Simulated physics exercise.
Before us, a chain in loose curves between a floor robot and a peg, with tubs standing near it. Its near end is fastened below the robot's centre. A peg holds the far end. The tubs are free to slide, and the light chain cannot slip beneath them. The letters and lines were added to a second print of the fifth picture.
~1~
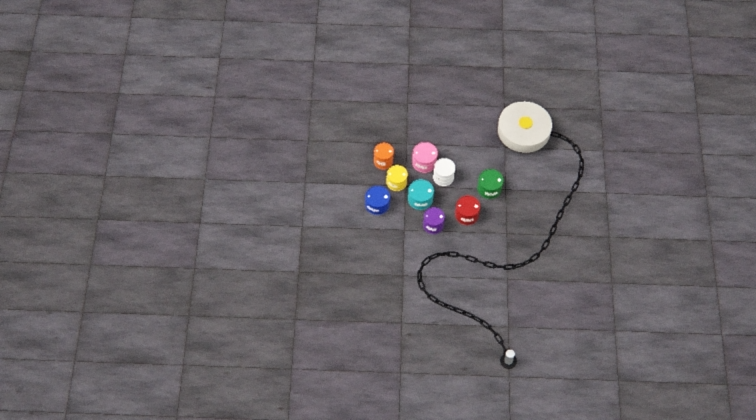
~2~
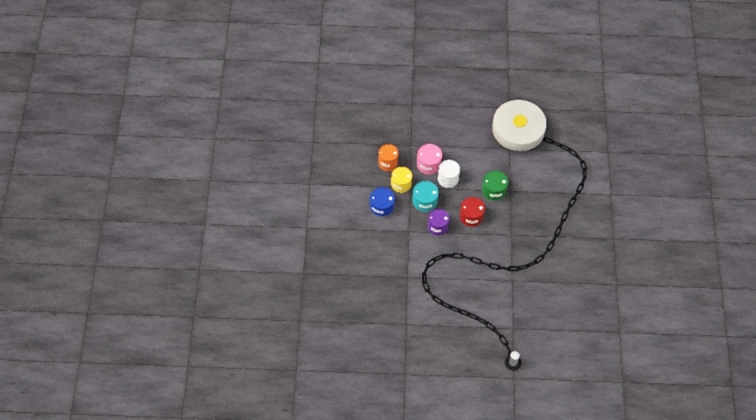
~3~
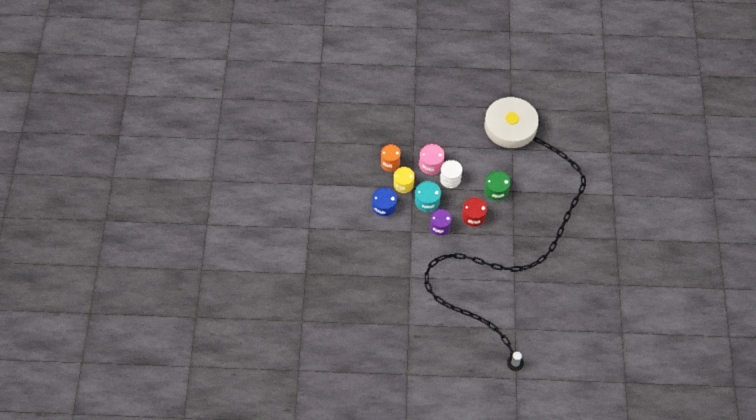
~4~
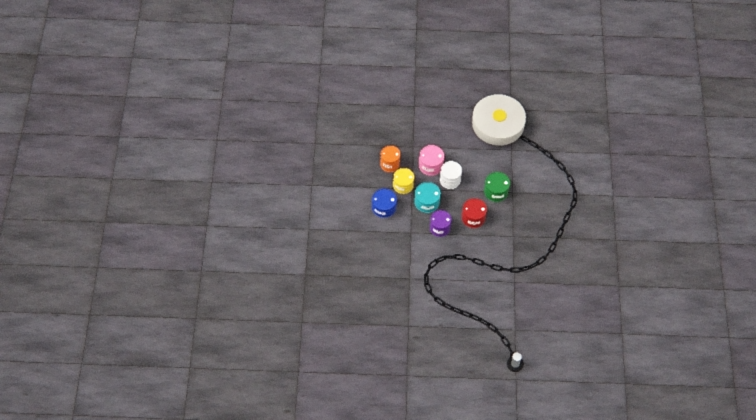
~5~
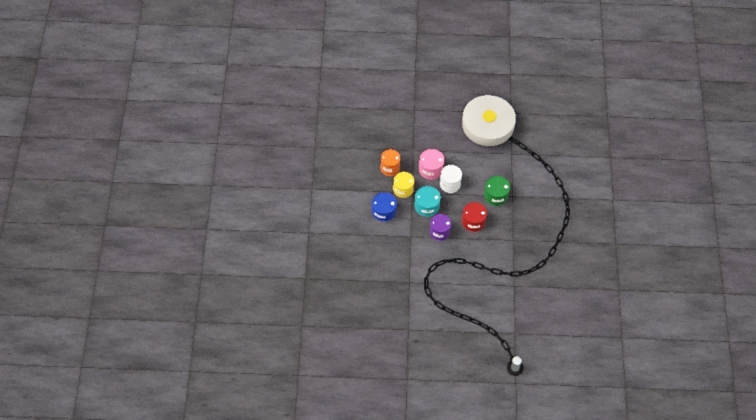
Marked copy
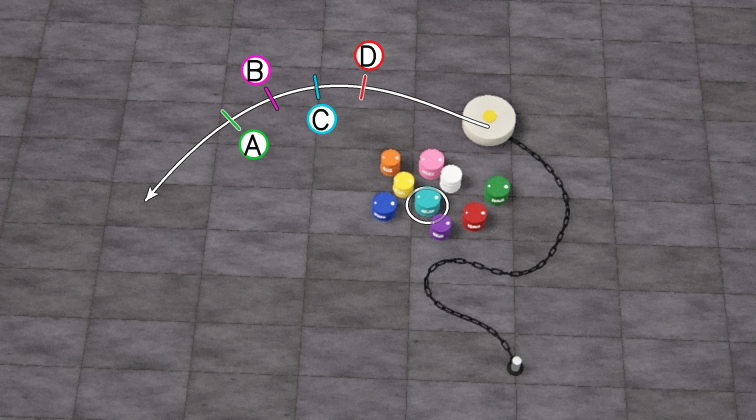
On a grey tiled floor, a chained white robot slides left past the still coloured tubs.
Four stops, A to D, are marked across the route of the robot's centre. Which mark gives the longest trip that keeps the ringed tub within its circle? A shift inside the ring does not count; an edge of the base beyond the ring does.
Mark A.
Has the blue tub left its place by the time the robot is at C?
By then, no.
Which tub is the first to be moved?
Green.
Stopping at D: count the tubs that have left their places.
By then, none.
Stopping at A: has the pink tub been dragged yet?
By then, yes.
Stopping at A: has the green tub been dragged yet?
Yes.
On the marked copy, A at (231, 120); B at (272, 99); C at (317, 87); D at (363, 87); the ring at (427, 205); the route from (488, 127) via (300, 90) to (146, 200).
Following A. Soon after the start, robot (399, 89); turquoise tub (428, 201).
Later, robot (304, 84); turquoise tub (428, 201).
In the end, robot (230, 115); white tub (446, 183); pink tub (425, 172); turquoise tub (428, 201); green tub (459, 200); the turquoise tub is still in its ring.
As for the rest, B is safe but short; C is safe but short; D is safe but short.
